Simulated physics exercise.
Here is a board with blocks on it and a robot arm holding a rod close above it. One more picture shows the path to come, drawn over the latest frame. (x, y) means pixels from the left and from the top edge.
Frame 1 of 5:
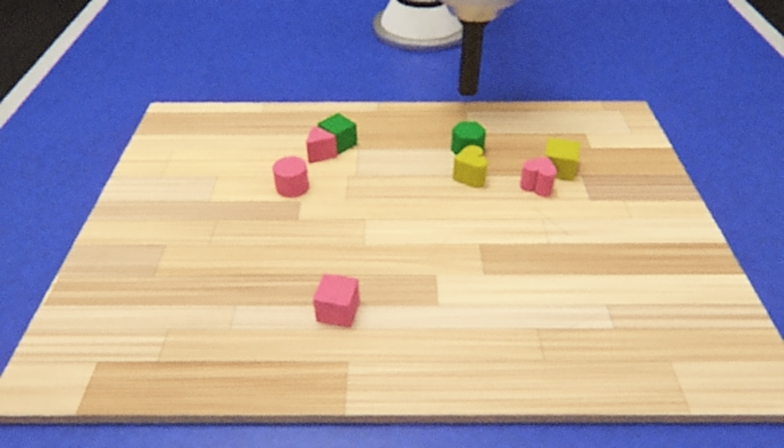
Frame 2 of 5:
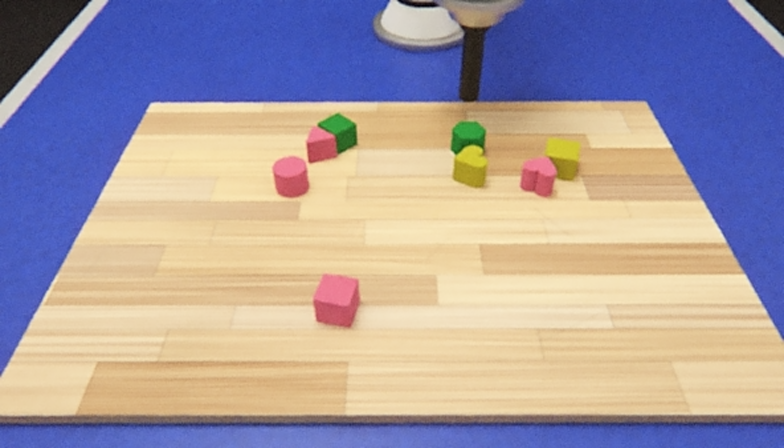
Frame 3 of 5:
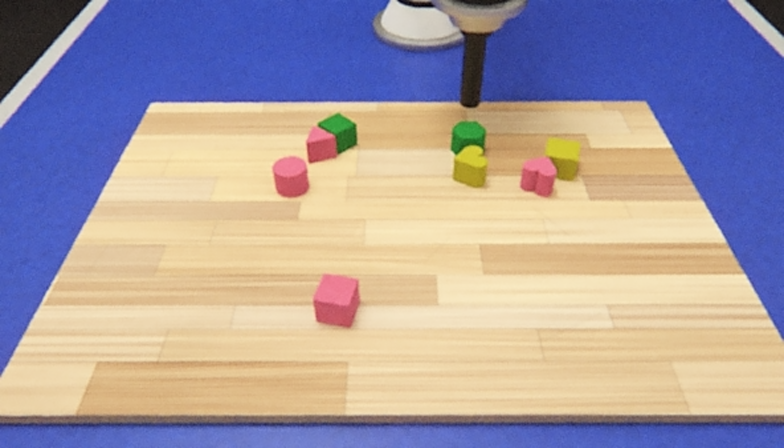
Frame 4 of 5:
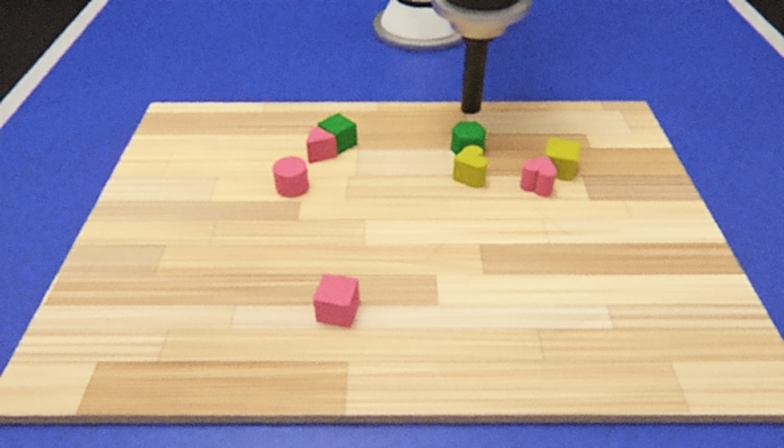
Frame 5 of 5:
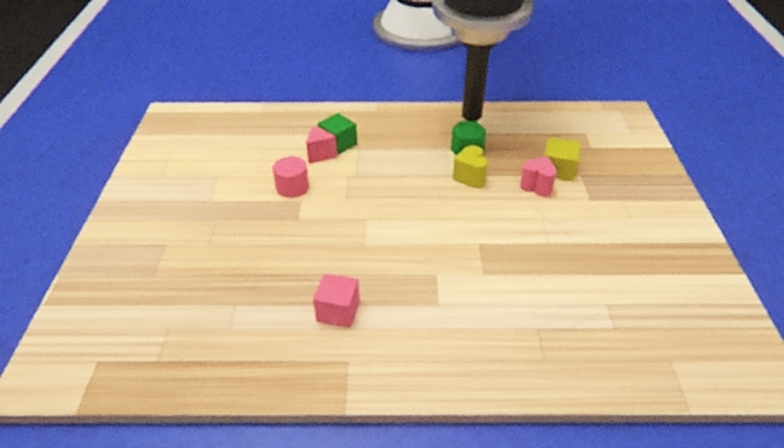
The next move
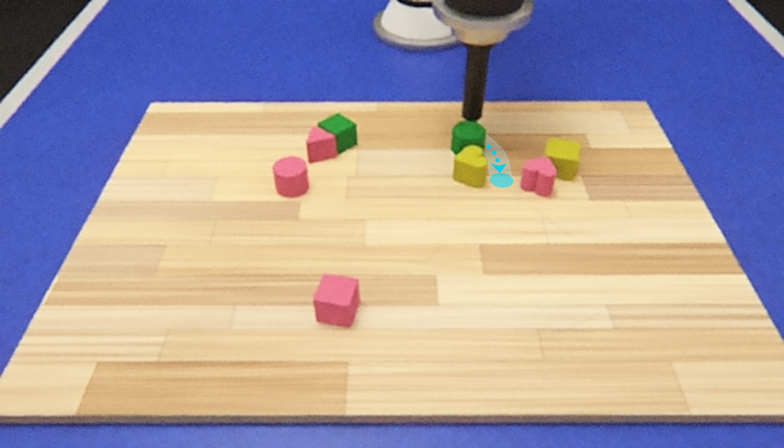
At first, a robot arm holds a dark rod just beyond the far edge of a wooden board scattered with pink, green and yellow blocks. The arm moves the rod slightly nearer in small steps, until its tip is just behind the green hexagon, while every block stays still.
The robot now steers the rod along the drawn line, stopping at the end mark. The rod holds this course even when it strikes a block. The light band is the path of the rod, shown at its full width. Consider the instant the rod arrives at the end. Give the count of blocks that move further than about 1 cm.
The push moves one block more than 1 cm.
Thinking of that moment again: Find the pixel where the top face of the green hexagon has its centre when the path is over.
In the picture, it is at (473, 139).
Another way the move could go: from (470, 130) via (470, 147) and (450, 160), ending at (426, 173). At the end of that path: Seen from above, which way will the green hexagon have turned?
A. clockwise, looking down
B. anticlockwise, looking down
B.
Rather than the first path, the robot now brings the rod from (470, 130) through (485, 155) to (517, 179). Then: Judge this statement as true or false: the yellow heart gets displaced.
That statement is accurate.
Drawn move, from (470, 130) through (494, 153) to (501, 180).
What follows on the original path. One third of the way, rod (489, 130); green hexagon (471, 134), turned 30° clockwise.
Two thirds of the way, rod (500, 147); green hexagon (473, 139), turned 80° clockwise; yellow heart (470, 159), turned 15° anticlockwise.
At the end, rod (504, 165); green hexagon (473, 139), turned 80° clockwise; yellow heart (470, 159), turned 20° anticlockwise; pink heart still.
